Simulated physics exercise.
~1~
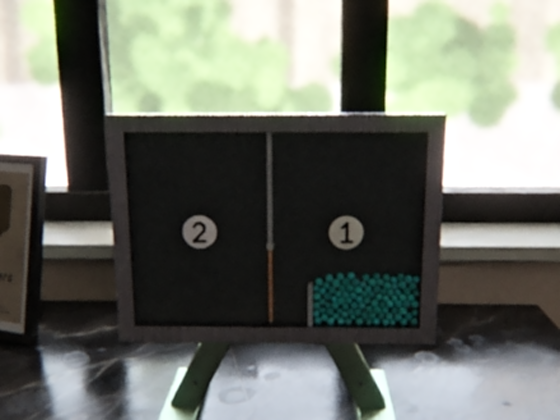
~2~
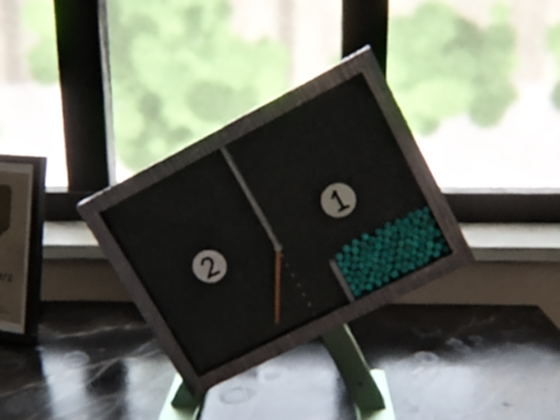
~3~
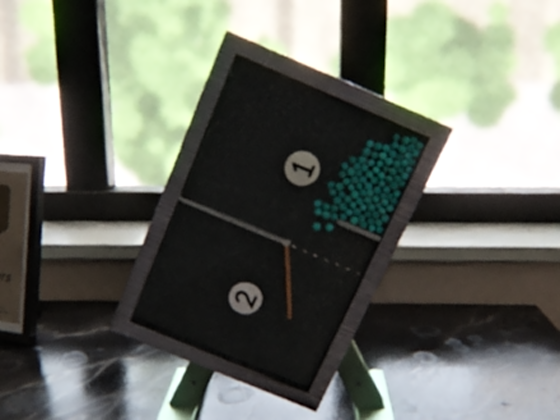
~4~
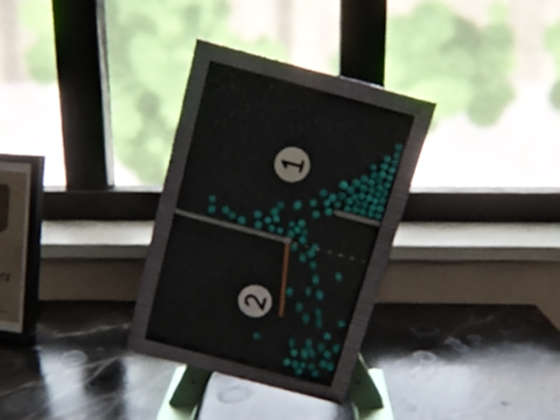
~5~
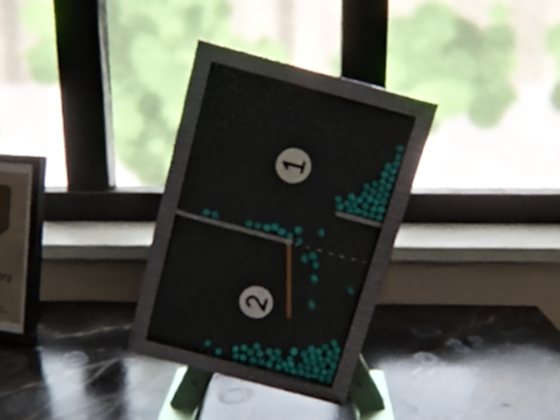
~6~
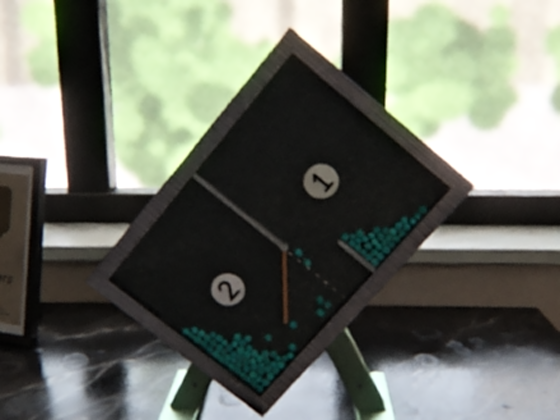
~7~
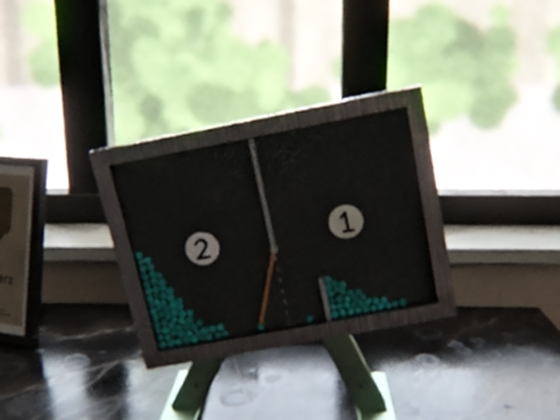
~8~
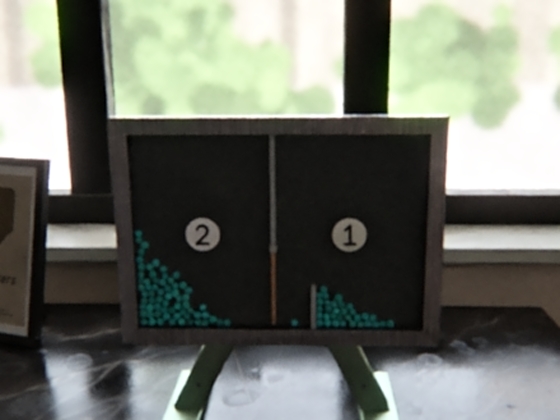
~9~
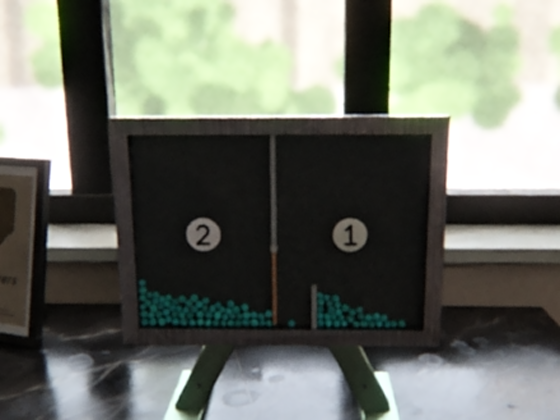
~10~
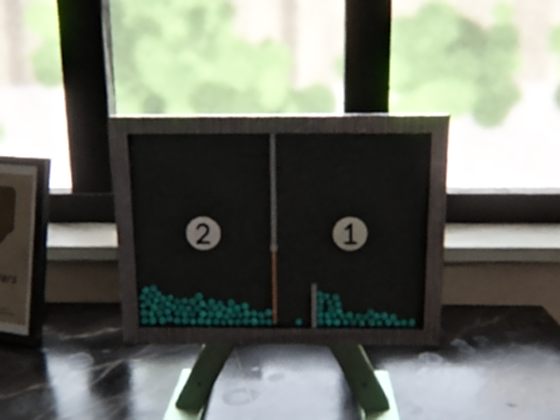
On a dark marble-like surface before a bright window with blurred greenery, a slightly swaying camera faces a framed black box on green legs. Turquoise beads lie at the lower right, in the side marked one, behind a short grey wall, while a grey divider and orange flap separate side two on the left. The box turns anticlockwise until it stands steeply tilted, and the flap hangs open. Beads spill through the gap into side two. The box swings back level and the flap shuts. The beads slump and settle, most in side two and some in side one.
